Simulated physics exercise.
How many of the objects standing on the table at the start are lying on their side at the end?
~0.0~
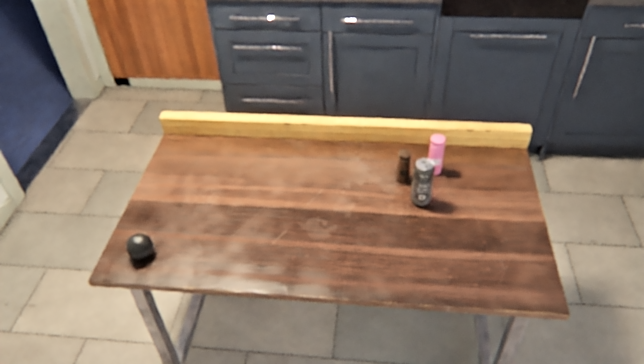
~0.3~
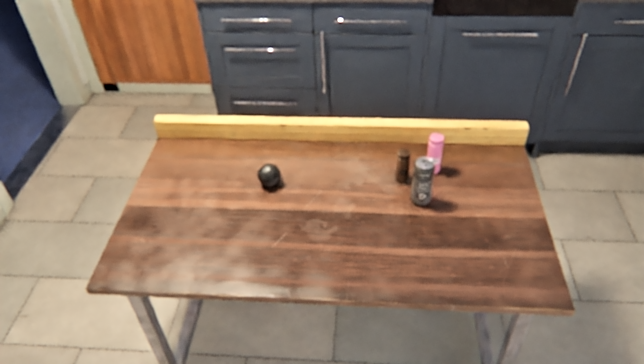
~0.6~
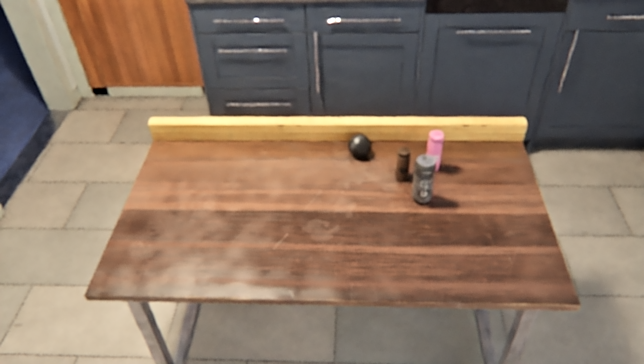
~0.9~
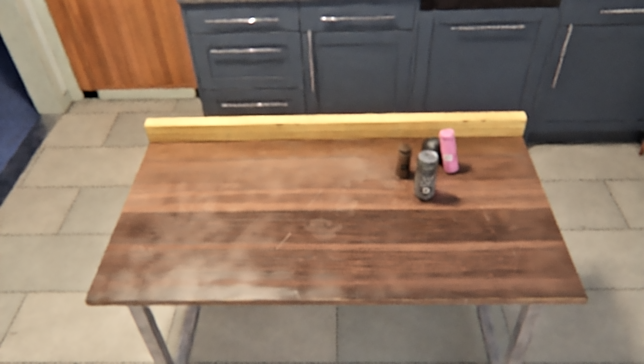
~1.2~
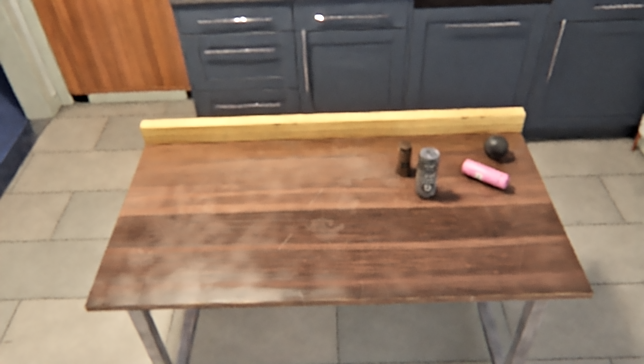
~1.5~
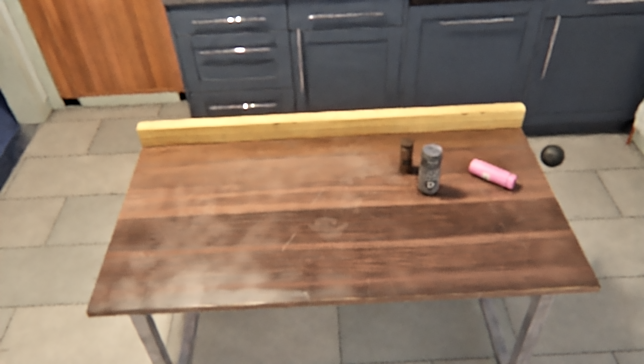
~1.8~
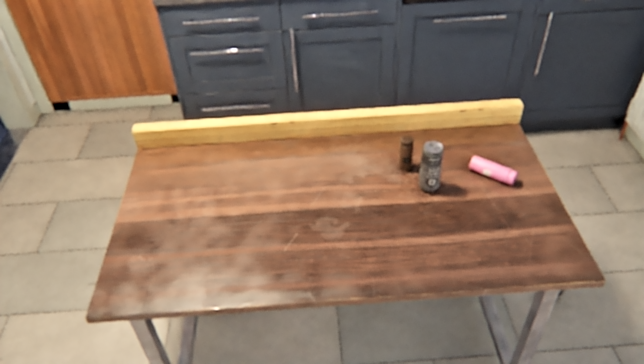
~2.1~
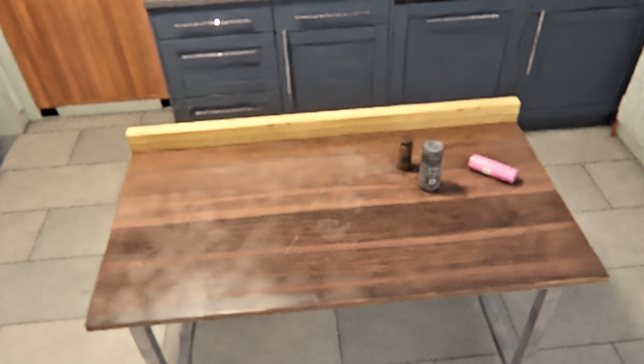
One of them is lying on its side, the pink shaker. The grey can and the brown shaker are still standing.
